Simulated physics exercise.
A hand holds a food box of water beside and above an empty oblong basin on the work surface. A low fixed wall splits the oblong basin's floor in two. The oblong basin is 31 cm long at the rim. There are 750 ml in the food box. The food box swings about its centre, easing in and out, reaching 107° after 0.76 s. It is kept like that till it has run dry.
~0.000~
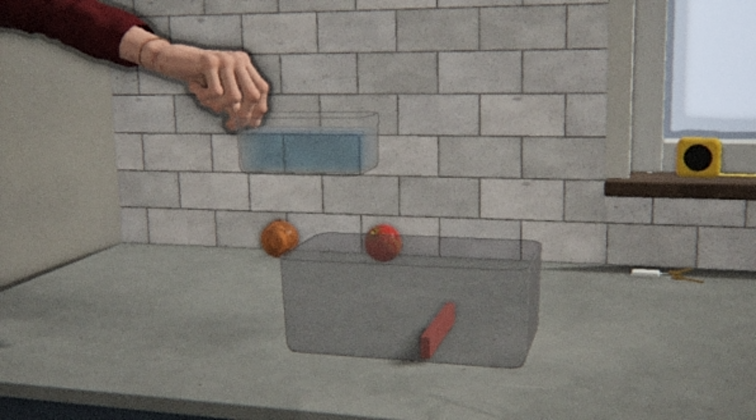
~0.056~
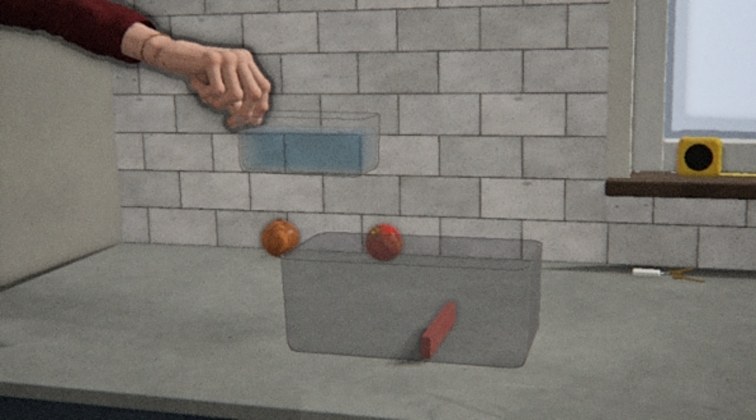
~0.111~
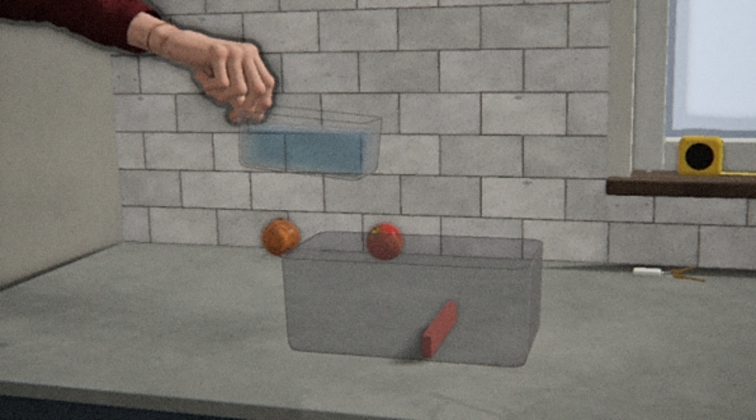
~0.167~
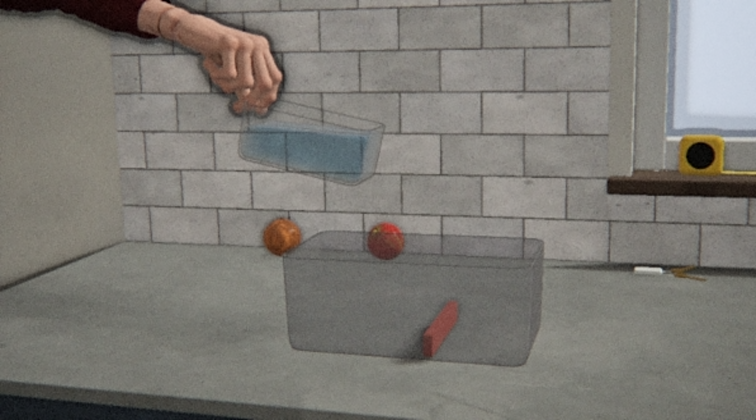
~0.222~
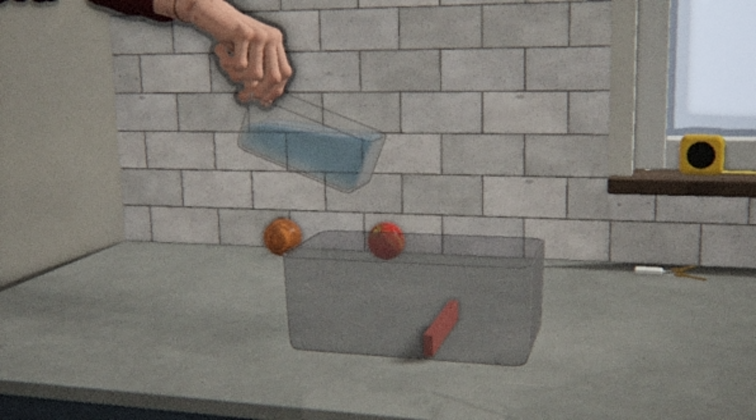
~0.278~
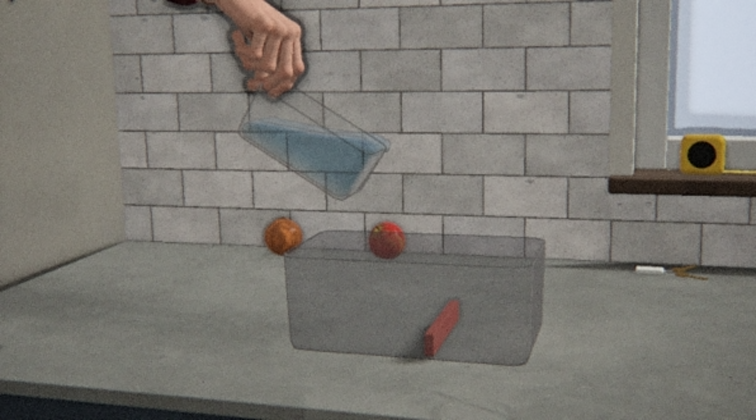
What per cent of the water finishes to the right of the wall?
About 26 per cent.
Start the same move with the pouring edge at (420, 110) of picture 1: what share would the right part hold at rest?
In that case some 55 per cent.
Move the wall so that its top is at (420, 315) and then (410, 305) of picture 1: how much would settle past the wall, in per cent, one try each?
In turn about 45 and 60 per cent.
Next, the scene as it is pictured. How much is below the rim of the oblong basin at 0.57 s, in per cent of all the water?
Near 48 in a hundred.
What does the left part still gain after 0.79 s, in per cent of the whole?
Some 1 per cent.
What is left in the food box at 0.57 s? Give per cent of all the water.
Some 16 per cent.
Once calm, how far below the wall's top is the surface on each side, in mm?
Some 10 mm on the left and 18 mm on the right.
After 0.57 s the tilt is 92° and 16 per cent is still to pour, 37 is left of the wall and 12 right of it.
After 0.79 s the tilt is 107° and 4 per cent is still to pour, 70 is left of the wall and 22 right of it.
After 1.01 s the tilt is 107° and 0 per cent is still to pour, 72 is left of the wall and 25 right of it.
After 1.26 s the tilt is 107° and 0 per cent is still to pour, 71 is left of the wall and 26 right of it.
In the end 71 per cent lies left of the wall, 26 right of it and 2 outside.
